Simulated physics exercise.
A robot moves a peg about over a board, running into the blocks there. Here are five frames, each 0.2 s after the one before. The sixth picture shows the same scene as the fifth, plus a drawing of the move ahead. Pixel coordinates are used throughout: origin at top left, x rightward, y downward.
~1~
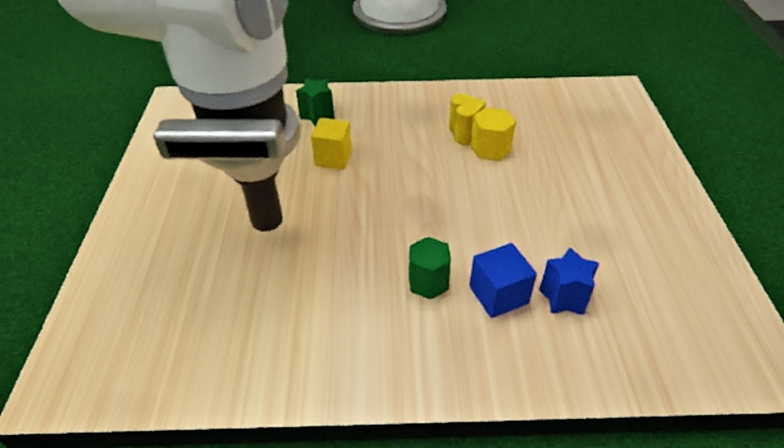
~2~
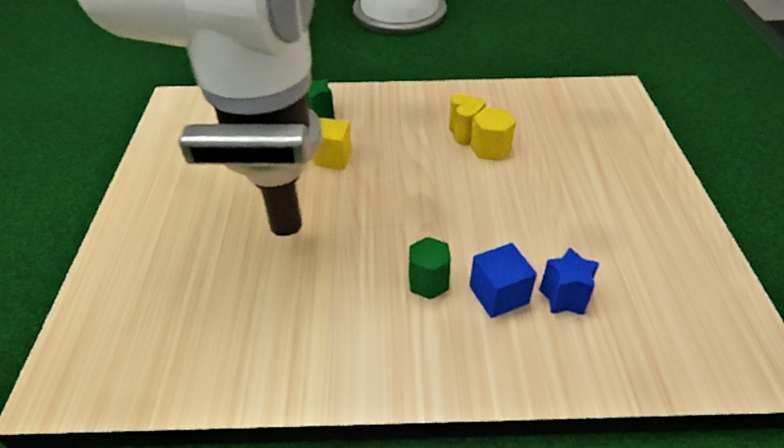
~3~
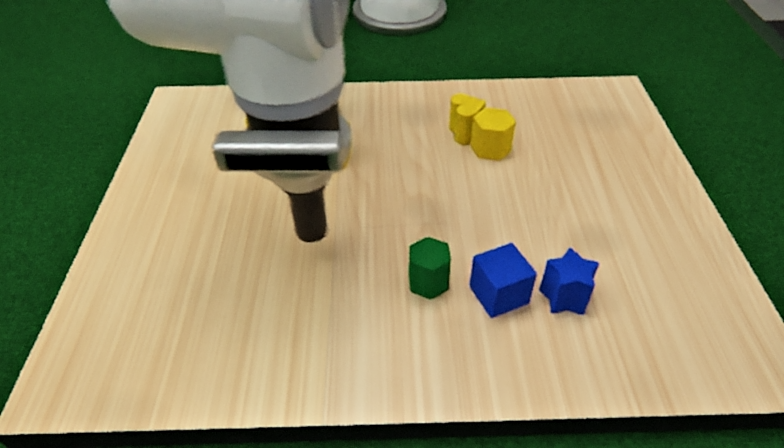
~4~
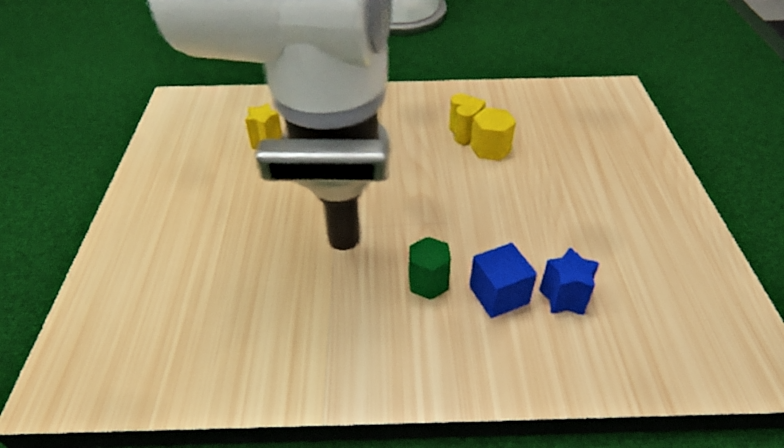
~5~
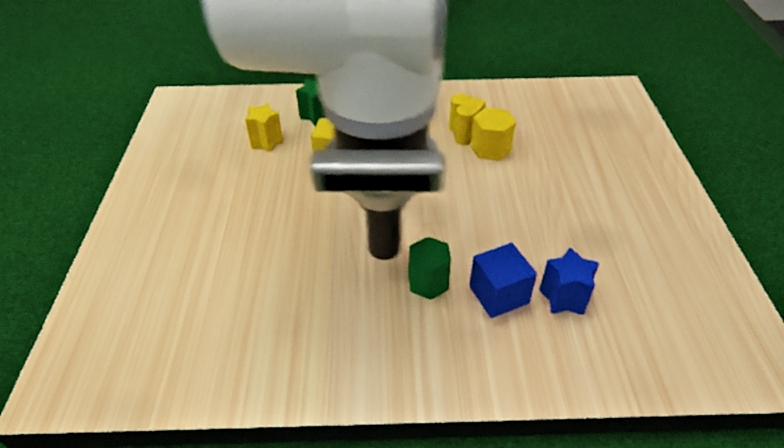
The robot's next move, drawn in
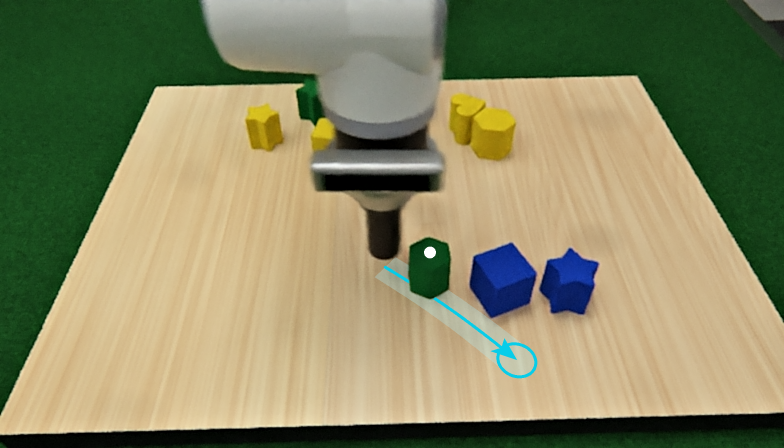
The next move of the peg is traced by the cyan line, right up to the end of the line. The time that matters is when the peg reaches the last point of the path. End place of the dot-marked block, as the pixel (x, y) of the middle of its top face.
Pixel (517, 284).
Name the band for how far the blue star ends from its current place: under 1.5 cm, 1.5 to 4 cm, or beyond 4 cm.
Travels 1.5 to 4 cm.
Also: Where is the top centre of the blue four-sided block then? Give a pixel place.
The point I'd pick in the picture is (548, 261).
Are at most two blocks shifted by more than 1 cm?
Final answer: No.
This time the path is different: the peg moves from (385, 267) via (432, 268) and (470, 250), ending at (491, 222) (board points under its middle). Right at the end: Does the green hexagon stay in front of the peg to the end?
Short answer: No.
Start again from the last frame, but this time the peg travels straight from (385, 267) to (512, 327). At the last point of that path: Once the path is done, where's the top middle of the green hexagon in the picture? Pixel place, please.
Its top middle is near (552, 282).
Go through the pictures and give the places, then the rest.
In the first picture, lower end of the peg (267, 221), tops of blocks, green hexagon (430, 252), blue four-sided block (505, 265), blue star (575, 267).
In the second picture, peg (286, 225), blocks as before.
In the third picture, peg (312, 231), blocks as before.
In the fourth picture, peg (345, 239), blocks as before.
In the fifth picture, peg (385, 248), green hexagon (430, 252), blue four-sided block (505, 265), blue star (575, 267).
The drawn path runs from (385, 267) via (427, 293) and (471, 324), ending at (517, 360); the dot is on the green hexagon.
What follows on the original path. One third of the way, peg (429, 275); green hexagon (471, 264), turned 40° anticlockwise; blue four-sided block (519, 265), turned 15° clockwise.
Two thirds of the way, peg (474, 306); green hexagon (509, 280), turned 90° anticlockwise; blue four-sided block (545, 261); blue star (594, 263).
At the end, peg (522, 342); green hexagon (517, 284), turned 100° anticlockwise; blue four-sided block (548, 261); blue star (598, 261).
